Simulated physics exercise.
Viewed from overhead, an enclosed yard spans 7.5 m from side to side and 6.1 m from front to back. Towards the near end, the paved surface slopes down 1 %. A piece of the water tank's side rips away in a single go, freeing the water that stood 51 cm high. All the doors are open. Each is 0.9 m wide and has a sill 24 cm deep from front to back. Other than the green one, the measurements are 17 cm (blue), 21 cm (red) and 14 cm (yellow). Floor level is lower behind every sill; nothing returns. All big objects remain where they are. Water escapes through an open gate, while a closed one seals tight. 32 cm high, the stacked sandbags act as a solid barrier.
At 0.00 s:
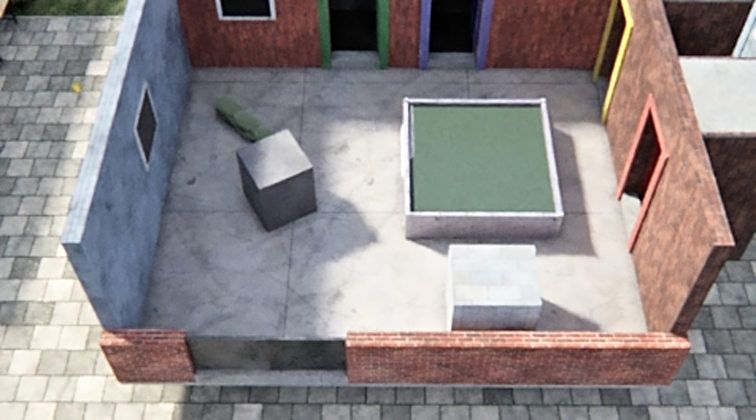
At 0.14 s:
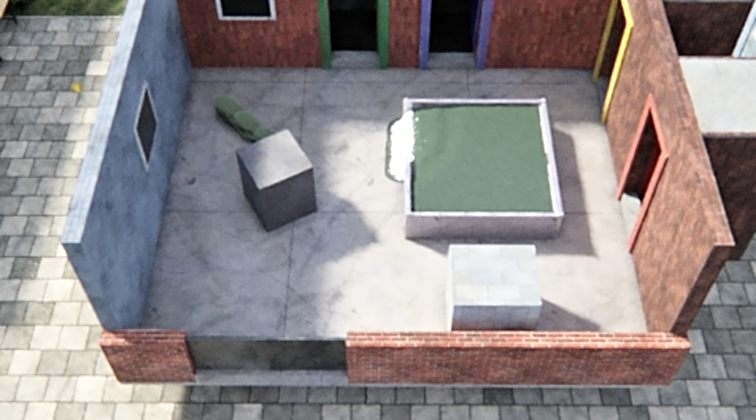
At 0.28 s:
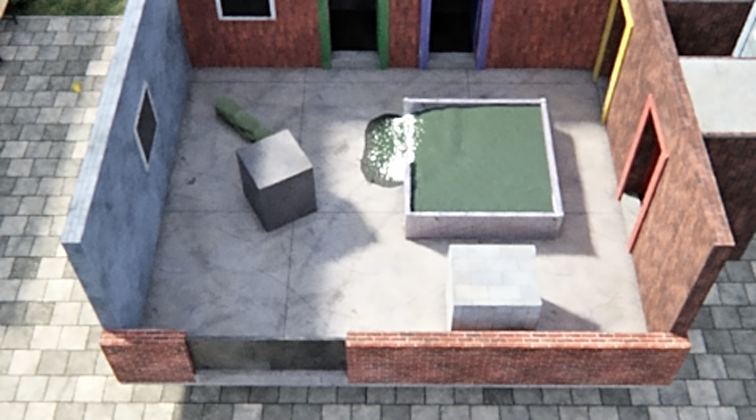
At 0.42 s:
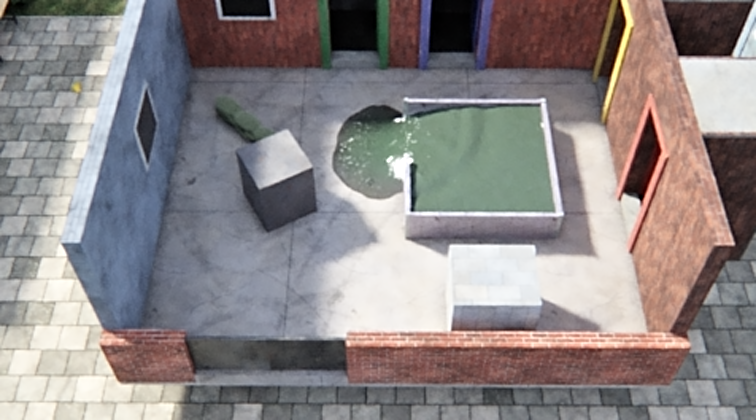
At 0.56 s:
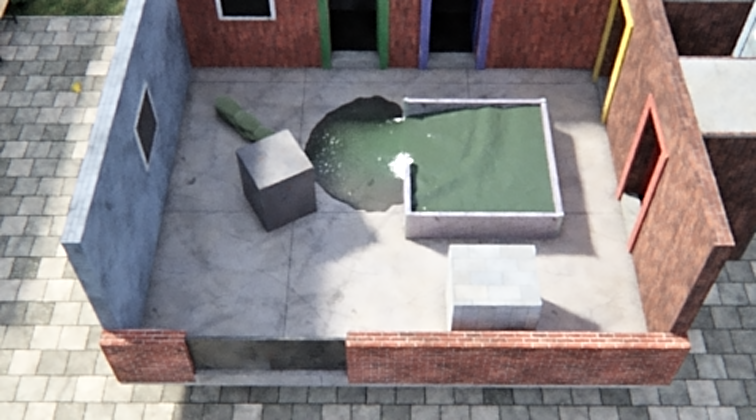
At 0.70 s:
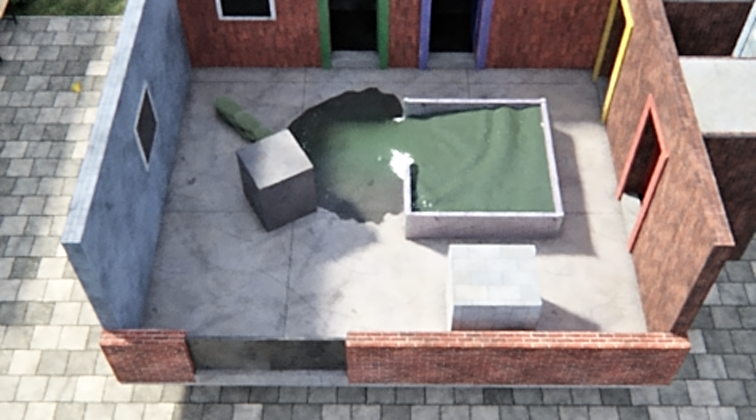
A walled yard with a pale paved floor is seen from overhead, its brick walls joined by a grey-blue one at left. A white-rimmed tank of green water sits right of centre, with a grey block and green sandbags to its left, a pale block below, and green, blue, yellow and red doorways around. Water bursts through the tank's left side and spreads leftward in a widening dark-green pool, reaching the grey block, while the camera stays still.
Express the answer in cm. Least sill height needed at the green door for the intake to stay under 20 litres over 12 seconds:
7.5 cm or so.
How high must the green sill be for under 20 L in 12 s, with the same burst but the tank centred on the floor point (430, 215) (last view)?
It must be around 8.5 cm tall.
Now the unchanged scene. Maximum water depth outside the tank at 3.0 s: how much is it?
I'd put it near 36 cm.
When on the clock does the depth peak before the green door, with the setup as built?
At about 6.0 s.
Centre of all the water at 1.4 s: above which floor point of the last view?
Near (441, 171).
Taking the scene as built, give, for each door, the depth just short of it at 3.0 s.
Depths in cm: Green 7, blue 0, red 0, yellow 0.
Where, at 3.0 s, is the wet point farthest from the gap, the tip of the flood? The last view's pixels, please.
Somewhere near the pixel (146, 306).
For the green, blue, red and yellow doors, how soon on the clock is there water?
Arrives: Green 1.6 s / blue 4.5 s / red 10.5 s / yellow 8.0 s.
After 1.4 s water covers 20 % of the floor, deepest (29 cm) near (395, 138); it has not reached the green door.
After 3.0 s water covers 35 % of the floor, deepest (36 cm) near (192, 72); 7 cm at the green door, 0 litres in over its 20 cm sill.
After 12.0 s water covers 95 % of the floor, deepest (14 cm) near (322, 360); 6 cm at the green door, 0 litres in over its 20 cm sill.
At the green door as built, the water arrived by 1.6 s and peaked near 11 cm at 6.2 s.
With a sill of 6.5 cm, 33 litres would have come in within the 12 s; with 9 cm, 7 litres. So under 20 litres takes about 7.5 cm.
